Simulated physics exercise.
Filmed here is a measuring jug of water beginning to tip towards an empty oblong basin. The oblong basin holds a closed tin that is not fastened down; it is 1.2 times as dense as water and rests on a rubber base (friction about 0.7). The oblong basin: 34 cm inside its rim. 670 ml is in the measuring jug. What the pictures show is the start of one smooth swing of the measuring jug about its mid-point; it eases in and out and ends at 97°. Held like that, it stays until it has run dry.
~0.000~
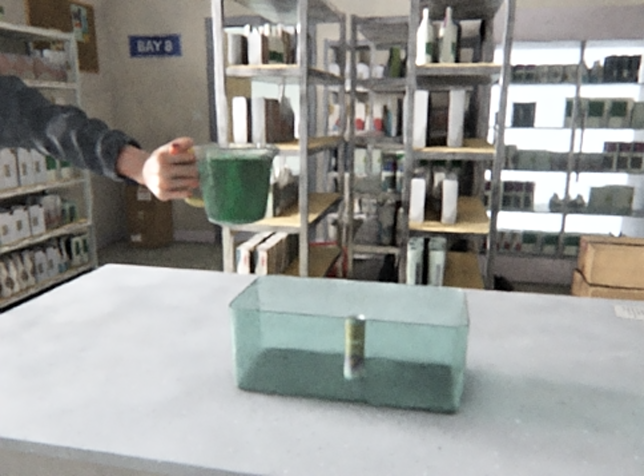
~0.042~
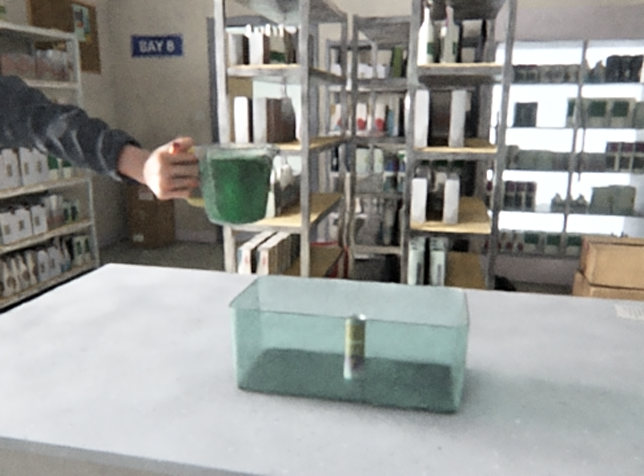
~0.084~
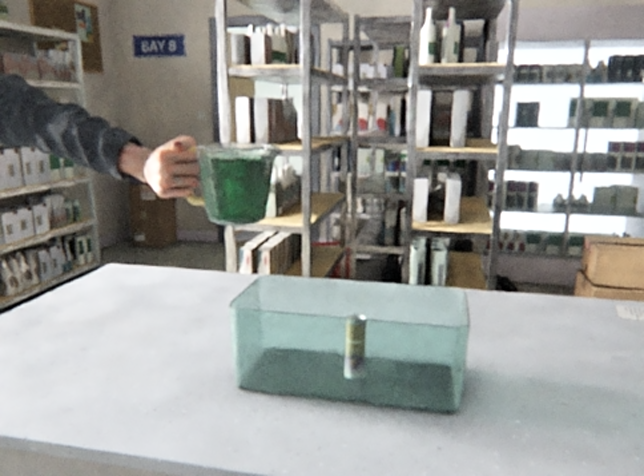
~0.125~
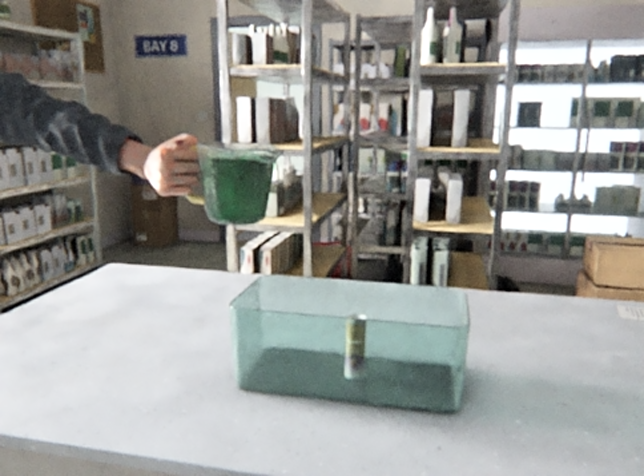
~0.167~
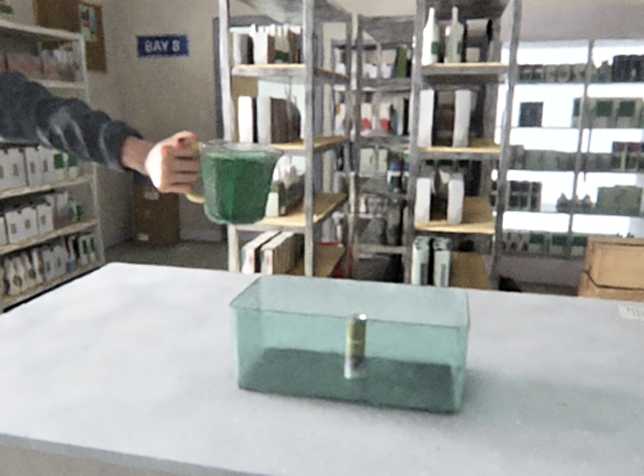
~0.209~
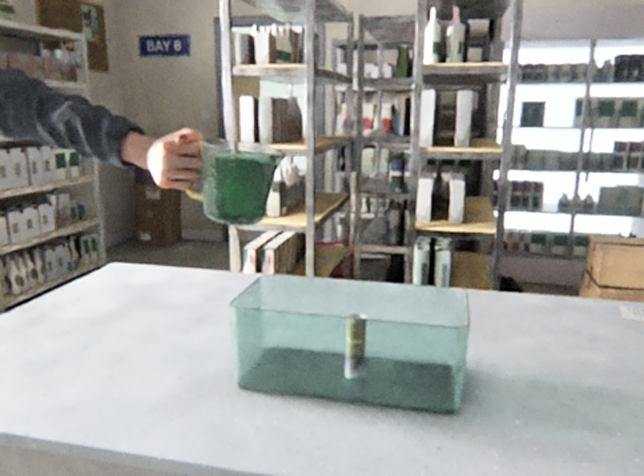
In a storeroom, a hand slightly tilts a green measuring jug rightward above a table.
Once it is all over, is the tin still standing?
No. It fails to stay erect.
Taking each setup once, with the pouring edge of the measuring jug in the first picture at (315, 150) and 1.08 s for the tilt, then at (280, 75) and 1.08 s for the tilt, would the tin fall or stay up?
Try 1: Still standing; try 2: Tipped over.
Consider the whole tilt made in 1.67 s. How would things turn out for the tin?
With that tilt, the tin tips.
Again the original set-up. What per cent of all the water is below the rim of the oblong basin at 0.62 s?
About 3%.
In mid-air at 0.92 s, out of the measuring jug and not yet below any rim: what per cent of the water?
About 24 percent.
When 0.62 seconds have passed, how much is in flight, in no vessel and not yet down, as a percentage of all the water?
Near 18 per cent at that moment.
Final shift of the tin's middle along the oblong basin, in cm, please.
All told, the tin's centre has moved close to 7.5 cm.
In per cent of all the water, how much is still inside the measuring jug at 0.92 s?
Close to 26 percent of the whole amount.
After 0.62 s the tilt is 60° and 78 per cent is still to pour; the tin stands where it began.
After 0.92 s the tilt is 92° and 26 per cent is still to pour; the tin leans 14°.
After 1.24 s the tilt is 97° and 2 per cent is still to pour; the tin lies on its side.
After 1.58 s the tilt is 97° and 0 per cent is still to pour; the tin lies on its side.
In the end the tin lies on its side.
